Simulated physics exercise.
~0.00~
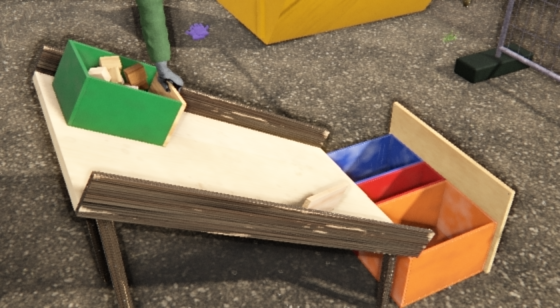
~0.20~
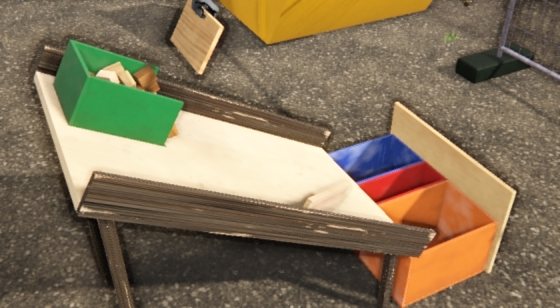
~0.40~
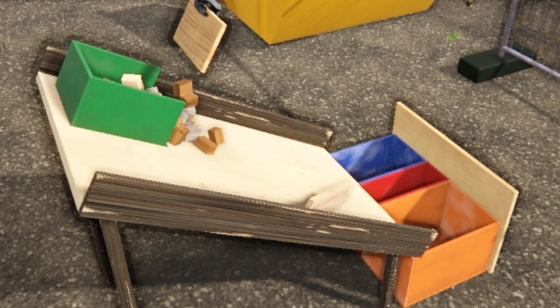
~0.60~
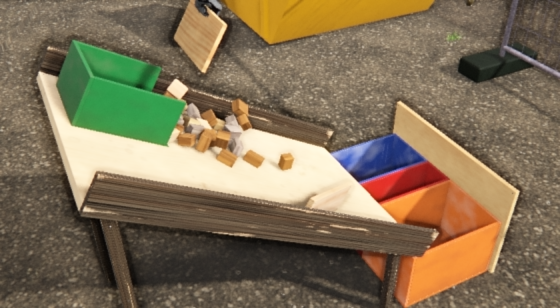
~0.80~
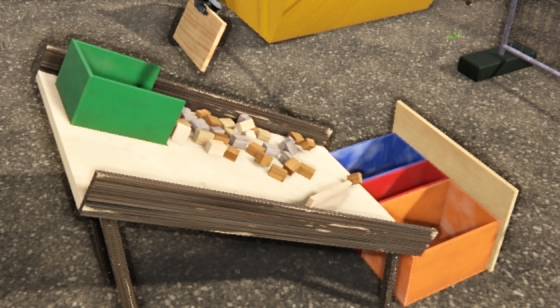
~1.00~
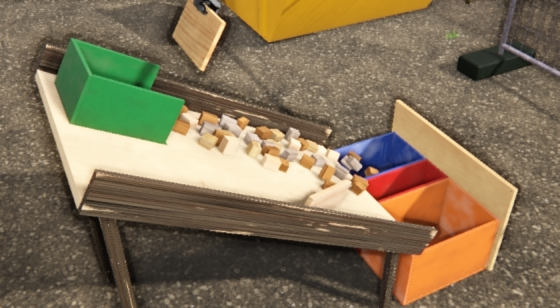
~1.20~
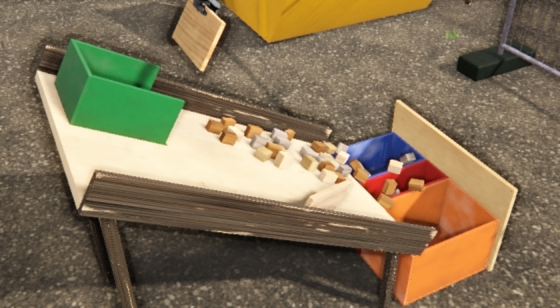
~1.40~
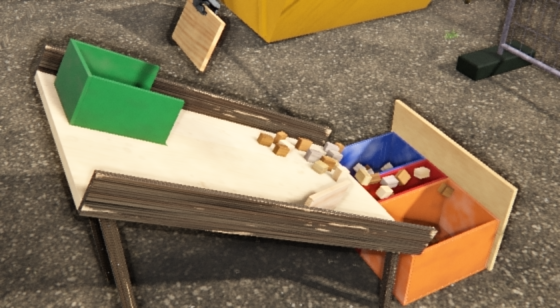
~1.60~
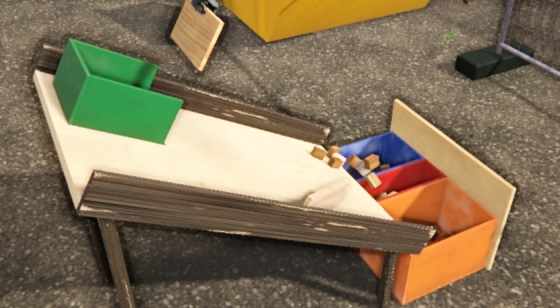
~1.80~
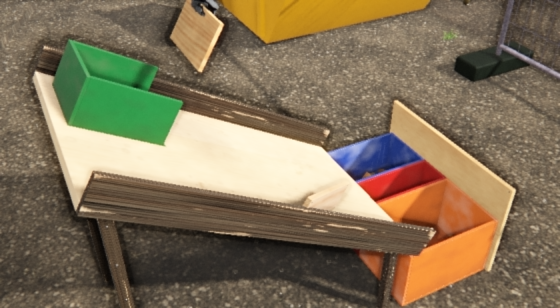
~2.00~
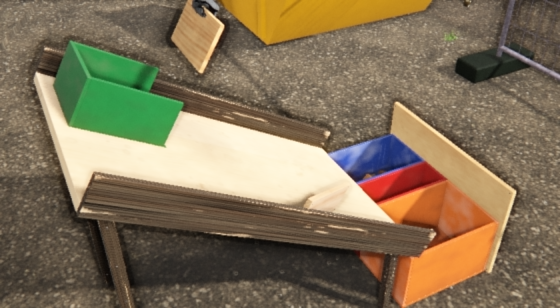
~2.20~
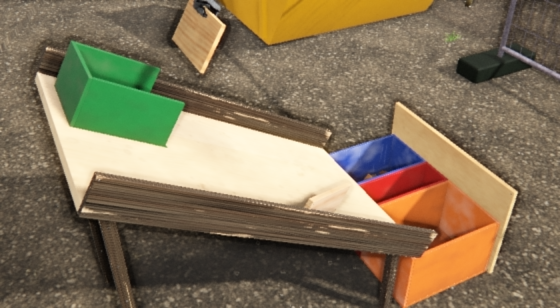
Wooden blocks spill from a green bin, tumble down a sloping table and drop into colored bins.
